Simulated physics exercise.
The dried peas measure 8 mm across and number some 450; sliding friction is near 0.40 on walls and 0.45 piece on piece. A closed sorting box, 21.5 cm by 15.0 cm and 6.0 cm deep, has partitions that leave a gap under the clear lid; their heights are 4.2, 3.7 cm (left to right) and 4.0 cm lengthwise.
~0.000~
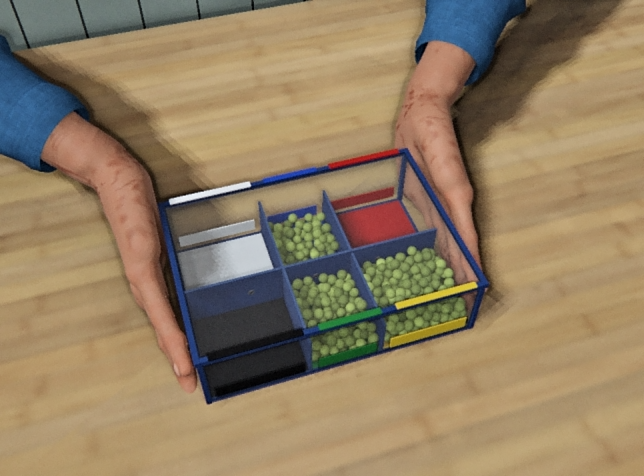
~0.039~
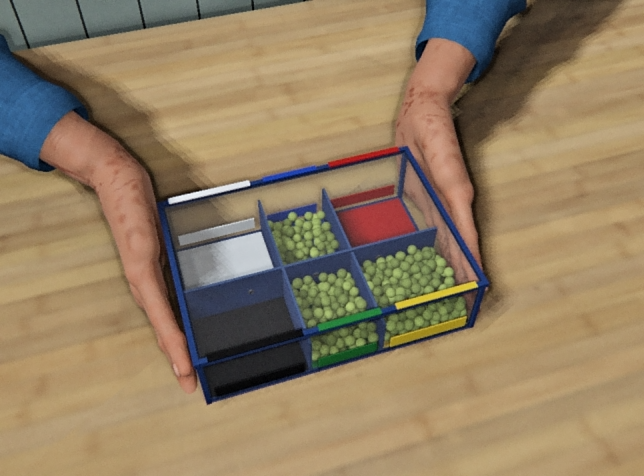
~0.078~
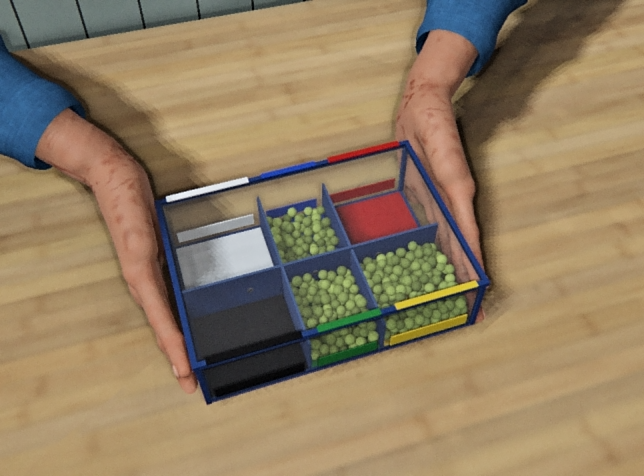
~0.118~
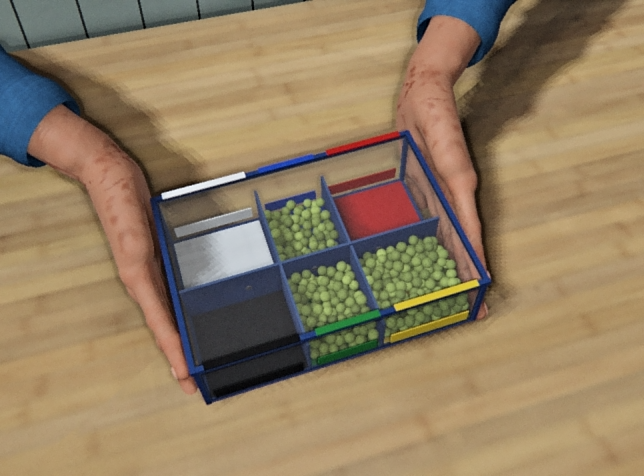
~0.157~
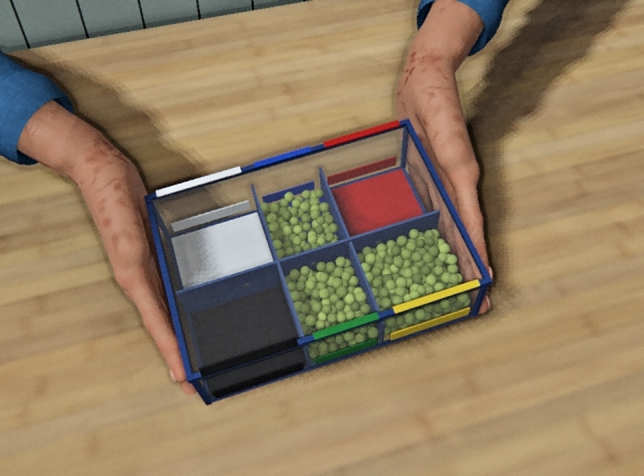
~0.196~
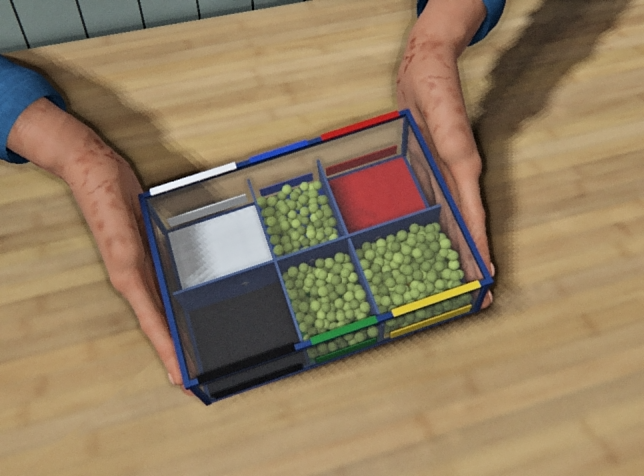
Two hands gradually tilting a clear-lidded sorting box toward the front left, green peas staying in blue, green and yellow compartments.
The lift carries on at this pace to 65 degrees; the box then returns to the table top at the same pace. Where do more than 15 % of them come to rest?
Red below, blue above, green above, yellow above, white below, black below.
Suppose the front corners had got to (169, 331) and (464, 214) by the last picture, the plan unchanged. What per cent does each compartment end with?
Red 0; blue 30; green 30; yellow 35; white 10; black 0.
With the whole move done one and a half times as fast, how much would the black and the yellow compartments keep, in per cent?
Black 5; yellow 45.
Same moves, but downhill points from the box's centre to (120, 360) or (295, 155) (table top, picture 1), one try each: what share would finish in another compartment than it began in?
About 15 and 10 per cent.
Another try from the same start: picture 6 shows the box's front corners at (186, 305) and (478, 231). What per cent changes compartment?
Then about 10 per cent.
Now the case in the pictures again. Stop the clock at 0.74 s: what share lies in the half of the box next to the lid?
Some 20 per cent.
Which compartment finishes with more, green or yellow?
The yellow compartment.
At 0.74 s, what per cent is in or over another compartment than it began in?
About 0 per cent.
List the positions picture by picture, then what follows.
The first picture shows box tilt 0 degrees, front corners at (199, 360) and (482, 283); blue 20 %, green 30 %, yellow 50 %.
The second picture shows box tilt 1 degrees, front corners at (199, 361) and (482, 283).
The third picture shows box tilt 3 degrees, front corners at (198, 364) and (482, 281).
The fourth picture shows box tilt 6 degrees, front corners at (195, 369) and (484, 280), lowest corner left front.
The fifth picture shows box tilt 11 degrees, front corners at (193, 375) and (485, 280), lowest corner left front.
The sixth picture shows box tilt 15 degrees, front corners at (190, 382) and (486, 280), lowest corner left front; blue 20 %, green 30 %, yellow 50 %. Its pace works out near 110 degrees a second.
After 0.74 s, tilt 64 degrees; blue 20 %, green 30 %, yellow 50 %.
After 1.10 s, tilt 27 degrees; blue 20 %, green 35 %, yellow 45 %.
After 1.56 s, tilt 0 degrees; blue 20 %, green 35 %, yellow 45 %.
At rest (2.1 s), red 0 %, blue 20 %, green 35 %, yellow 45 %, white 0 %, black 0 %.
